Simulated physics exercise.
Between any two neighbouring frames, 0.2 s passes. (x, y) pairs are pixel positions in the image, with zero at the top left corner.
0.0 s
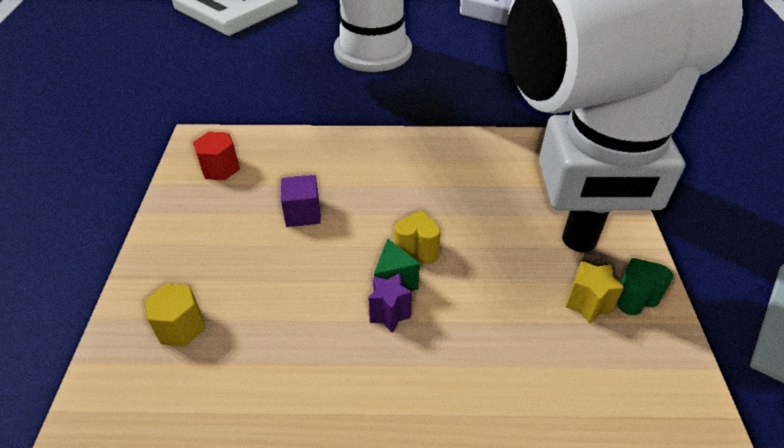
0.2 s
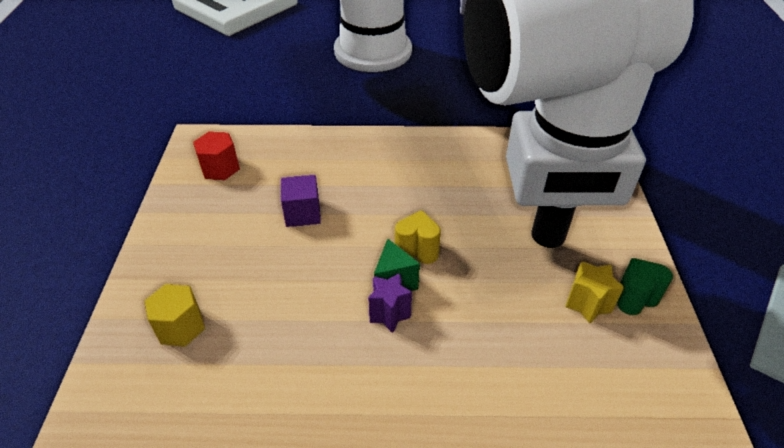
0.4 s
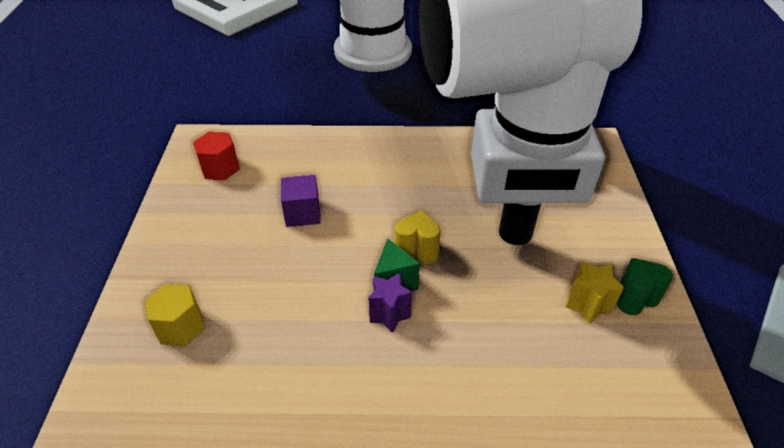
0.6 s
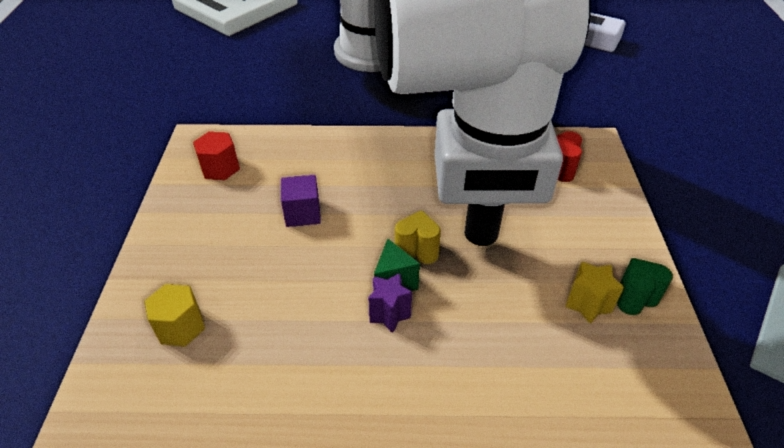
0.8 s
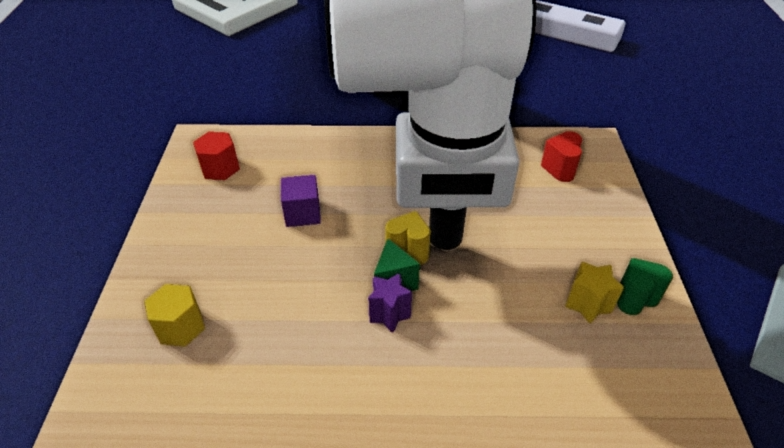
At the start, a white robot arm holds its black rod above the yellow star and green block on the right of a wooden board scattered with colored blocks. The arm moves steadily left, uncovering a red block behind it, then nudges the yellow heart block slightly left beside the green triangle.
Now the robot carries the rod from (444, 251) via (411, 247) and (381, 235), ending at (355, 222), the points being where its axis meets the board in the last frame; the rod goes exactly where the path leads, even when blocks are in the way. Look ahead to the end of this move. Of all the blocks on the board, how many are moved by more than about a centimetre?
I think only one will be displaced.
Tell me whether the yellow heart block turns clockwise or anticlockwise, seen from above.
Spins counterclockwise.
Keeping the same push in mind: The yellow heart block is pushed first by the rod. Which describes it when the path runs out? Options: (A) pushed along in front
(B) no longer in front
Option B.
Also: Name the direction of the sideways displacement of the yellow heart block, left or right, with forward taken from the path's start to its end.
Goes left.
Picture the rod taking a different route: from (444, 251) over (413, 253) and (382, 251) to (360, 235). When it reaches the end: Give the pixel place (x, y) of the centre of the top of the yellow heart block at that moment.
For the centre of its top, I'd go with (324, 213).
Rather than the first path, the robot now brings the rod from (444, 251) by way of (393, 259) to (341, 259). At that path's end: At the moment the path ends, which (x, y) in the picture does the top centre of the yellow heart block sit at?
The middle of its top is at (319, 213).
What follows on the original path. One third of the way, rod (411, 234); green triangular block (391, 257), turned 15° anticlockwise; yellow heart block (376, 225).
Two thirds of the way, rod (381, 222); green triangular block (391, 257), turned 15° anticlockwise; yellow heart block (354, 224), turned 15° anticlockwise.
At the end, rod (354, 209); purple square piece unmoved; green triangular block (391, 257), turned 15° anticlockwise; yellow heart block (350, 225), turned 25° anticlockwise.
